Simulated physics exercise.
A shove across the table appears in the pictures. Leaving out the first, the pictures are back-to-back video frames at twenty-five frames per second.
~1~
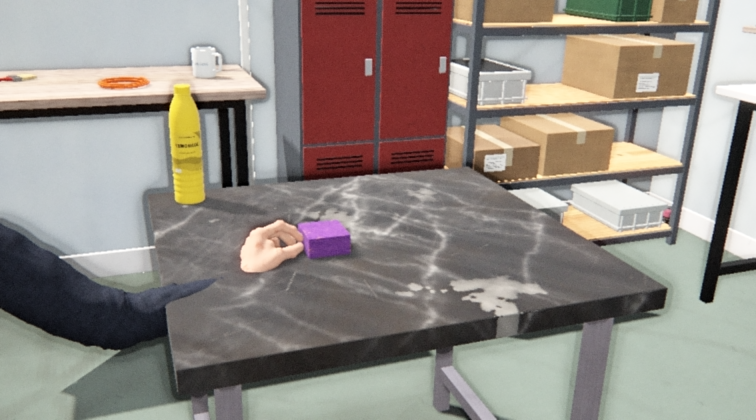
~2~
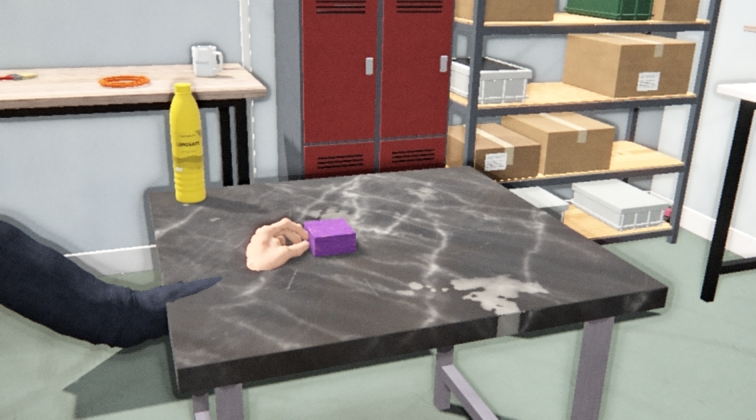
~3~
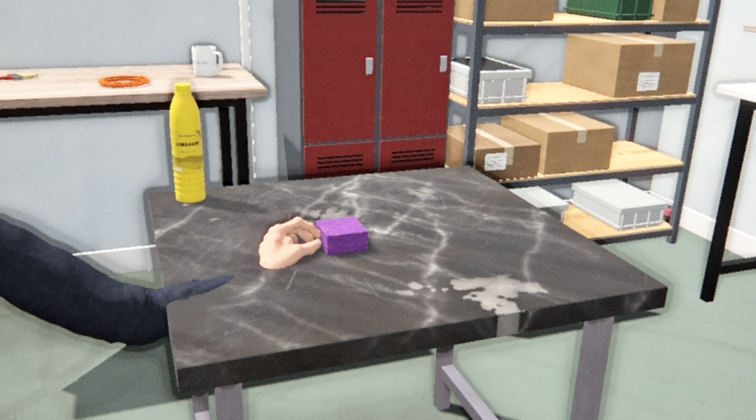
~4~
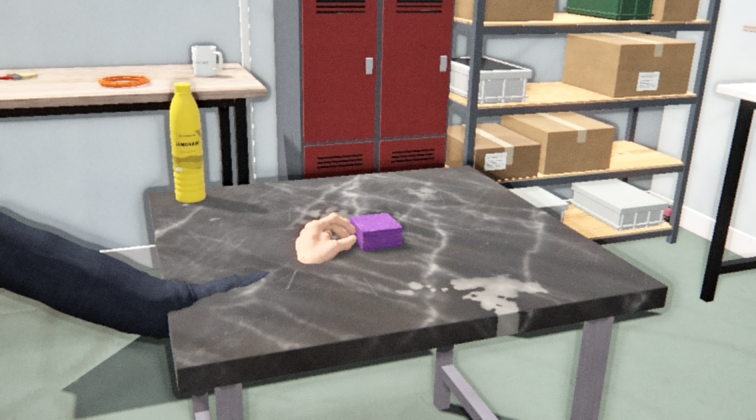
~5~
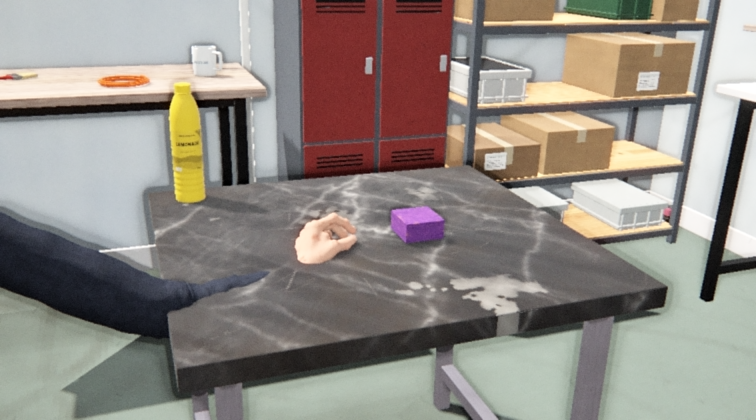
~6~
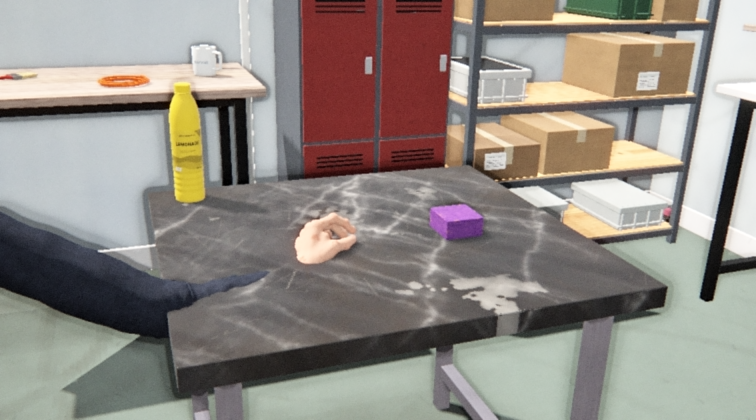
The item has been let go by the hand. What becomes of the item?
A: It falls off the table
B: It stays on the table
A, it falls off the table.
Then, 0.30 s on from there, purple block now off the table.
Then, 0.50 s on from there, things are still on the move.
In the end, off the table, purple block.
